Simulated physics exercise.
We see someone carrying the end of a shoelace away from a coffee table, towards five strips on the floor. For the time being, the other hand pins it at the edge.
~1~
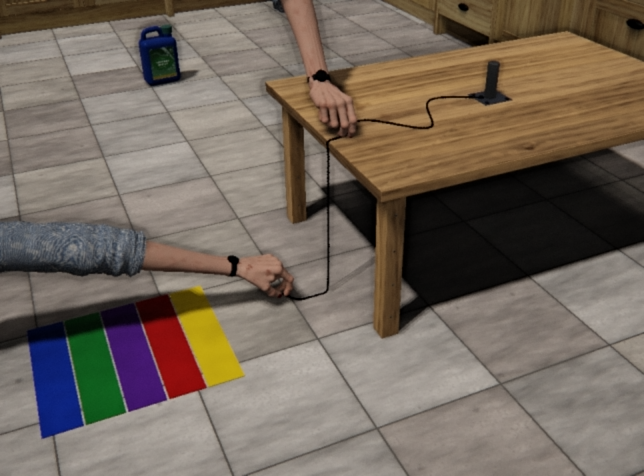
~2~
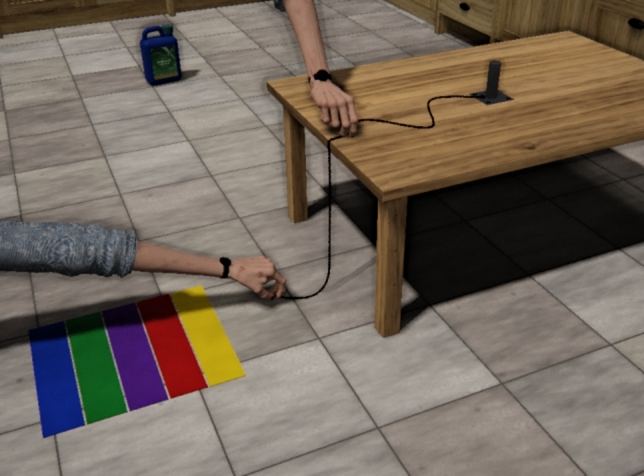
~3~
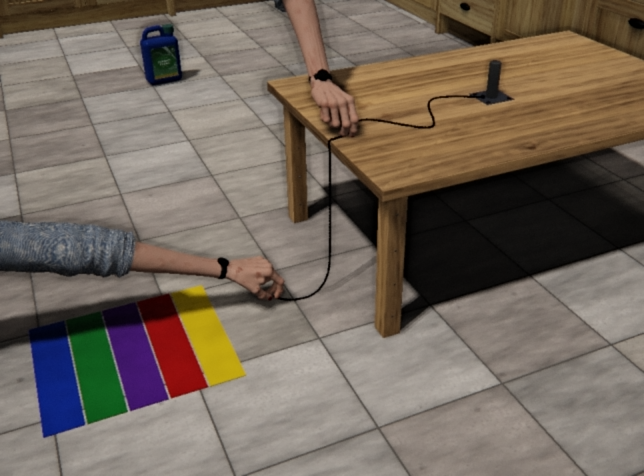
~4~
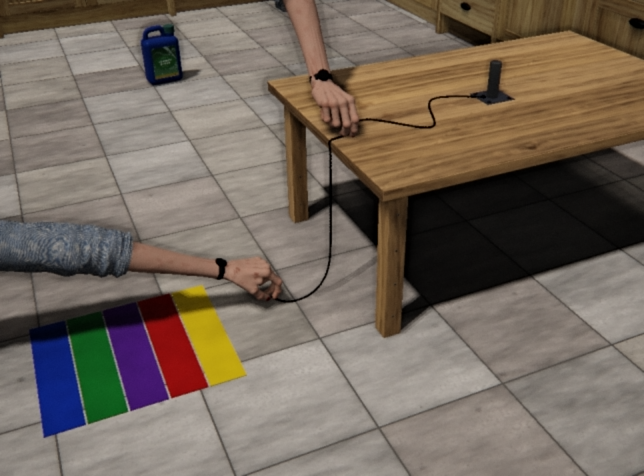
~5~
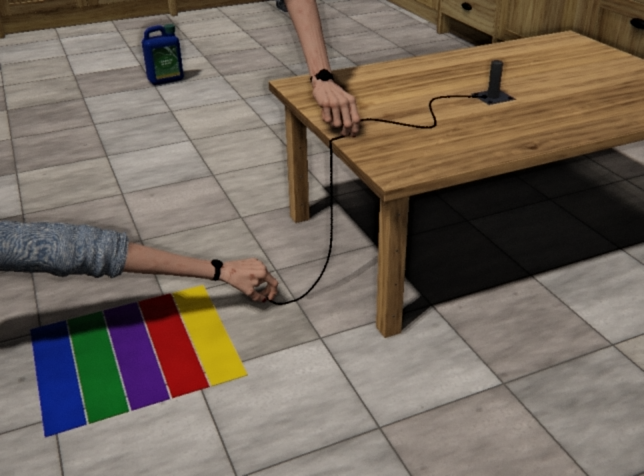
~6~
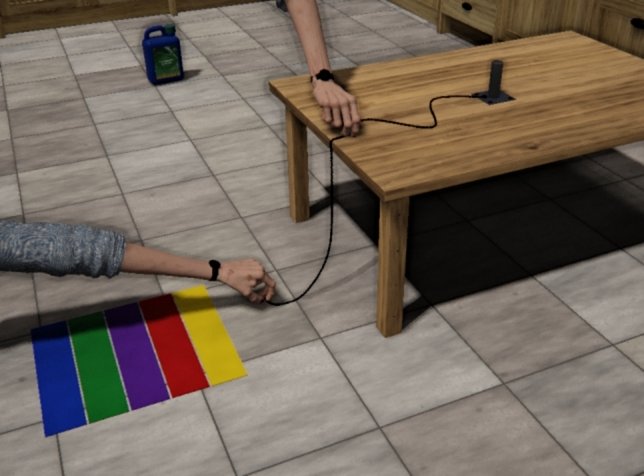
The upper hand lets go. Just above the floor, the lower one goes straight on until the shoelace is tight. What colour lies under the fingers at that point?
Green.
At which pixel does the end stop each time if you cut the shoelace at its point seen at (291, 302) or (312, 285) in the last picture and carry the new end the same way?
It ends up at (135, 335) the first time and at (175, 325) the second.
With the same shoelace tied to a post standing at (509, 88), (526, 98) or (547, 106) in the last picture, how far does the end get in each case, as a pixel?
Estimated pixels per try: (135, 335); (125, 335); (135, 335).
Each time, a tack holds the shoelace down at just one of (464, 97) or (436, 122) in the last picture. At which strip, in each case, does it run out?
Colour per try: Green / purple.
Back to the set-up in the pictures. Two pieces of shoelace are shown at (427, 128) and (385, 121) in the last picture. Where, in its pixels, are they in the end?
They end up around (378, 126) and around (340, 136).
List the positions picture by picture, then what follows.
End (283, 293); yellow (218, 363); red (181, 374); purple (142, 386); green (101, 398); blue (59, 410), in the first frame.
End (275, 295); shoelace through (449, 97) (433, 121) (374, 120) (329, 147) (330, 216) (328, 278), in the second frame.
End (273, 296), in the third frame.
End (271, 297); shoelace through (450, 97) (434, 120) (375, 120) (330, 147) (331, 216) (324, 279), in the fourth frame.
End (267, 298), in the fifth frame.
End (265, 298); shoelace through (451, 97) (435, 120) (376, 120) (332, 147) (332, 216) (316, 279), in the sixth frame.
Soon after, end near (170, 324); over red.
Then, end near (120, 338); over purple.
At full stretch, end near (91, 346); over green. The green one.
